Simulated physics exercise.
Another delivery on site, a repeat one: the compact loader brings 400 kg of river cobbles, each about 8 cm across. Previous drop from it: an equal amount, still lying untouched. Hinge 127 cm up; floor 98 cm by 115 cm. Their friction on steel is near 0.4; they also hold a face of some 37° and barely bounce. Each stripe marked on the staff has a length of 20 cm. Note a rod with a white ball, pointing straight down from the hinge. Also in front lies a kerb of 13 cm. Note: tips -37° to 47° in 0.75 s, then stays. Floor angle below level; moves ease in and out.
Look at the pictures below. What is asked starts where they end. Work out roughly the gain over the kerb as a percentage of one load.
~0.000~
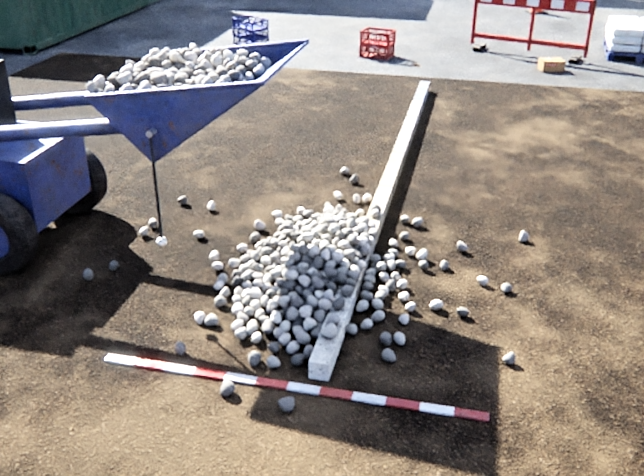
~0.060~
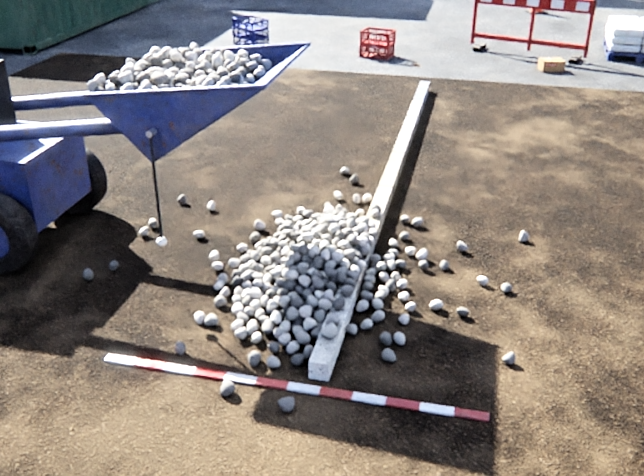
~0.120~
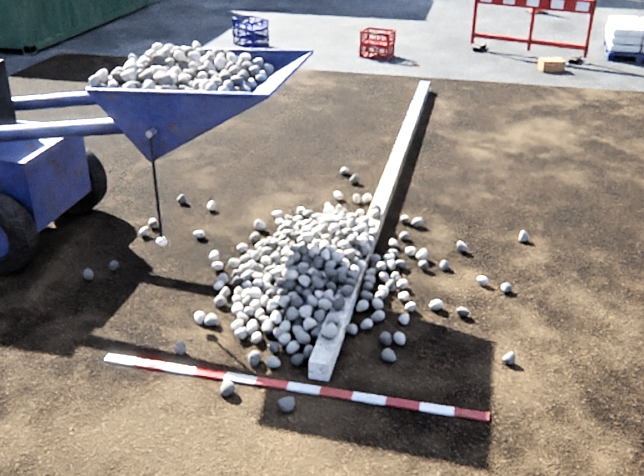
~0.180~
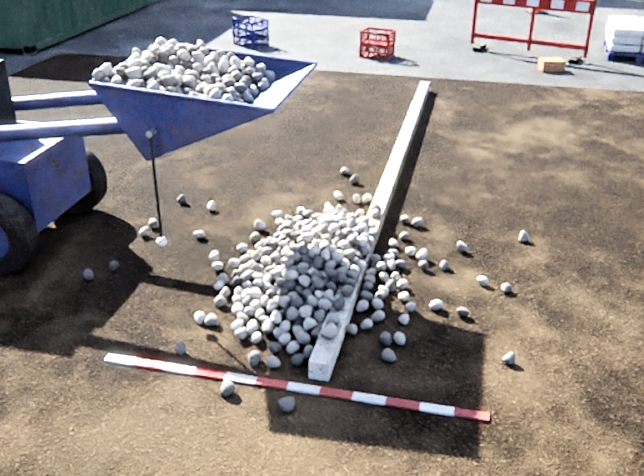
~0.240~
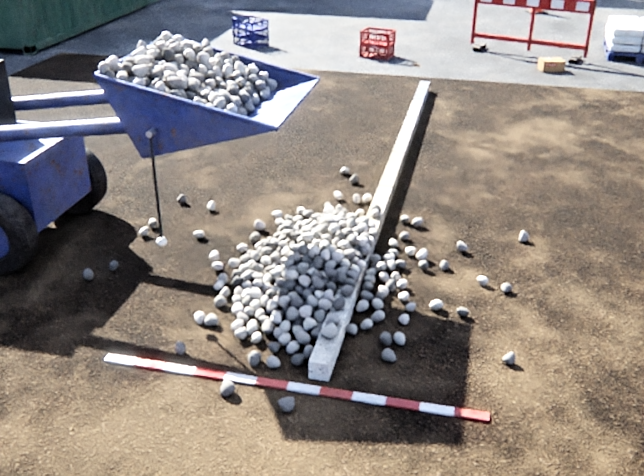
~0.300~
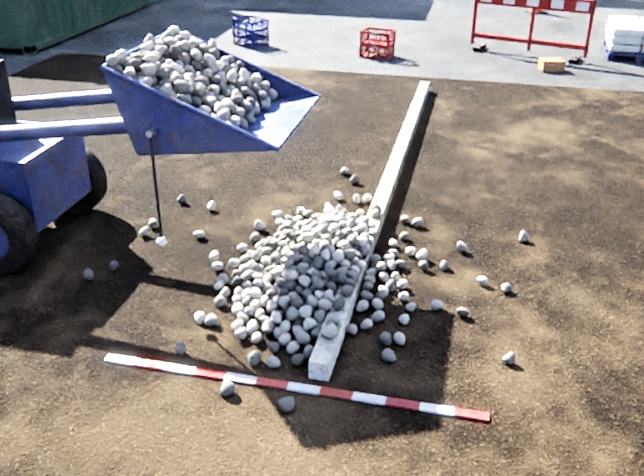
Close to 11 parts in a hundred.
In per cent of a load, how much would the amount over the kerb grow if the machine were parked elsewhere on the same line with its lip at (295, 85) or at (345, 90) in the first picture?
Near 30 in a hundred, then near 85 in a hundred.
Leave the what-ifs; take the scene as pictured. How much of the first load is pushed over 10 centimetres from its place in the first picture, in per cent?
Roughly 15 percent.
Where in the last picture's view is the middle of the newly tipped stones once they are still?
Middle: Approx. (289, 255) px.
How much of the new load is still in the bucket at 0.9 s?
It keeps some 75 percent of its load.
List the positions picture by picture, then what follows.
In the first frame, lip at (263, 83), floor tilted -37°, highest stones at (193, 56). The earlier load is highest near (335, 239), 27 cm above ground level, 92 % on this side of the kerb, 9 % over the kerb.
In the second frame, the bucket is at -35°, its lip at (265, 87); the top of the load is at (183, 56); the stones move at 0.2 m/s on average.
In the third frame, lip at (269, 96), floor tilted -31°, highest stones at (172, 55); the stones move at 0.4 m/s on average.
In the fourth frame, the bucket is at -25°, its lip at (274, 111); the top of the load is at (163, 51); the stones move at 0.5 m/s on average.
In the fifth frame, lip at (277, 129), floor tilted -17°, highest stones at (162, 45); the stones move at 0.6 m/s on average.
In the sixth frame, lip at (278, 149), floor tilted -7°, highest stones at (169, 39); the stones move at 0.7 m/s on average.
After 0.6 s the floor is at 34°; in per cent of one load, 100 in the bucket, 92 on this side of the kerb, 9 over the kerb; the foremost stones are at (504, 287).
After 0.9 s the floor is at 47°; in per cent of one load, 73 in the bucket, 120 on this side of the kerb, 9 over the kerb; the foremost stones are at (504, 287).
After 1.2 s the floor is at 47°; in per cent of one load, 10 in the bucket, 180 on this side of the kerb, 11 over the kerb; the foremost stones are at (504, 287).
After 3.8 s the floor is at 47°; in per cent of one load, 0 in the bucket, 181 on this side of the kerb, 20 over the kerb; the foremost stones are at (526, 297). Net gain over the kerb, 11.
